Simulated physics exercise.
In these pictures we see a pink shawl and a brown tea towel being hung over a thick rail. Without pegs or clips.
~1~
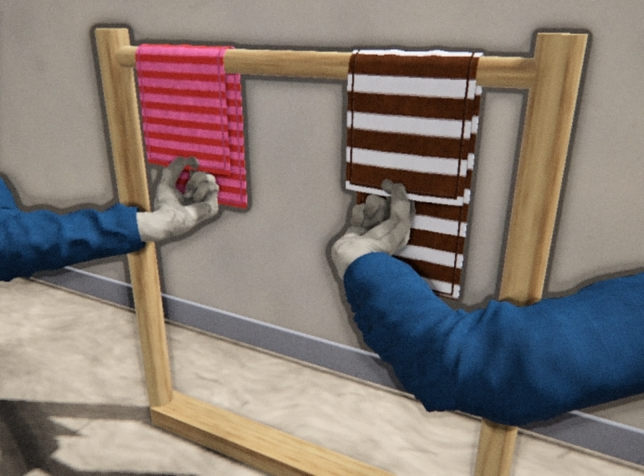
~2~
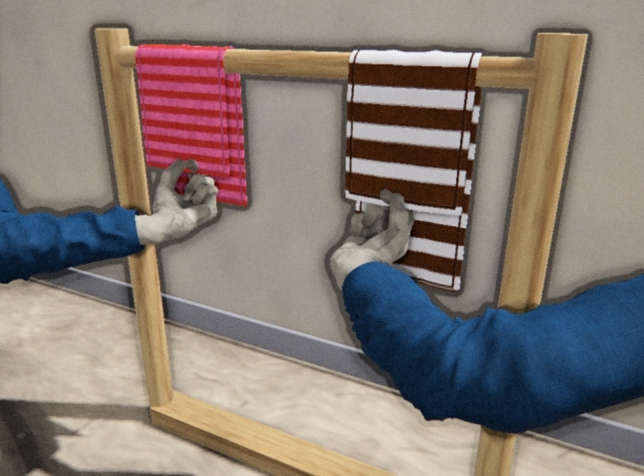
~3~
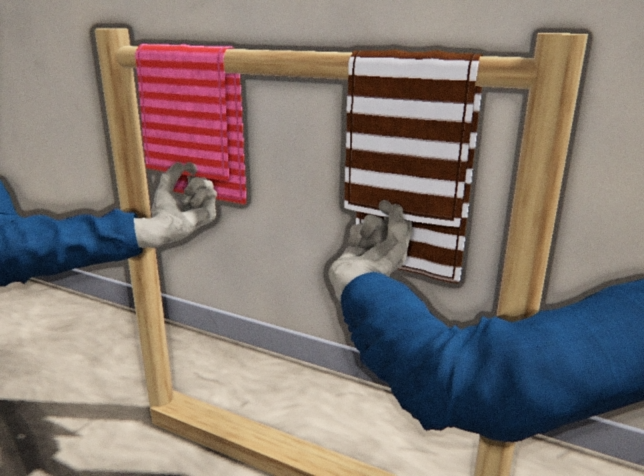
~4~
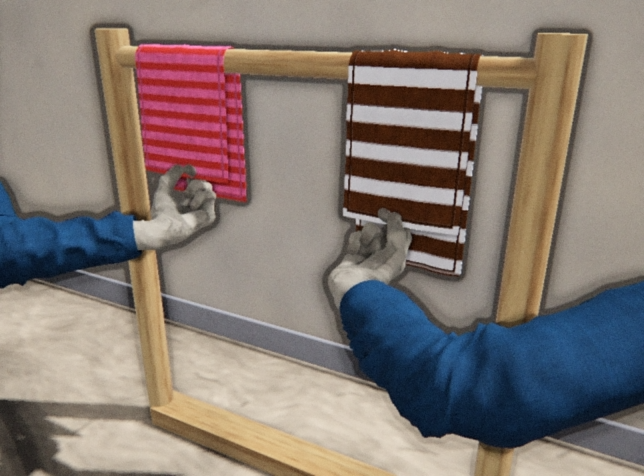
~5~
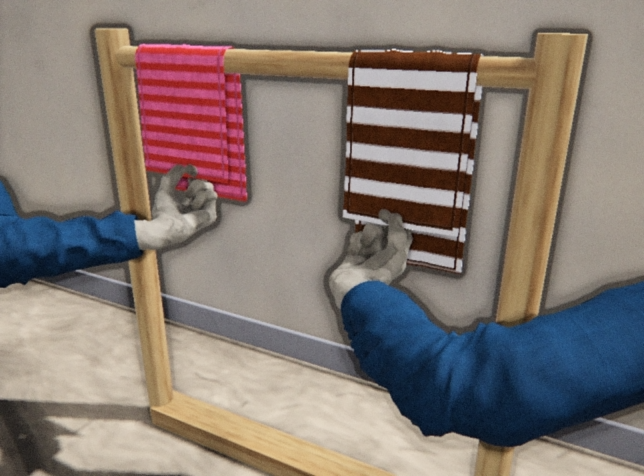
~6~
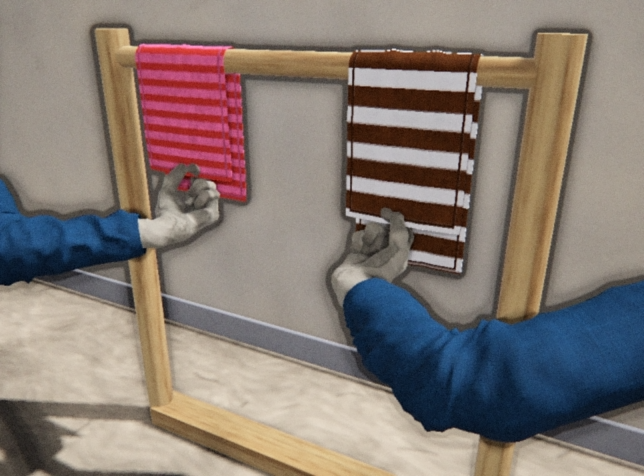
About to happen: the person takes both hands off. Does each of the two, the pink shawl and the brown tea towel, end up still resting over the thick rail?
Pink shawl: Yes, still over it. Brown tea towel: Yes, still over it.
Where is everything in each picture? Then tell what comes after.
Shawl front hem (208, 165), back hem (225, 199); tea towel front hem (373, 186), back hem (378, 276), in the first picture.
Shawl front hem (207, 168); tea towel front hem (372, 195), in the second picture.
Shawl front hem (206, 171); tea towel front hem (371, 205), in the third picture.
Shawl front hem (205, 173); tea towel front hem (370, 213), in the fourth picture.
Shawl front hem (207, 173); tea towel front hem (371, 214), in the fifth picture.
Shawl front hem (209, 173), back hem (225, 192), front almost as long as the back; tea towel front hem (372, 213), back hem (379, 252), front over half the back, in the sixth picture.
Then, 0.70 s after the last picture, shawl still hanging; tea towel still hanging.
At rest, shawl still hanging; tea towel still hanging. The pink shawl keeps its place and the brown tea towel stays on.
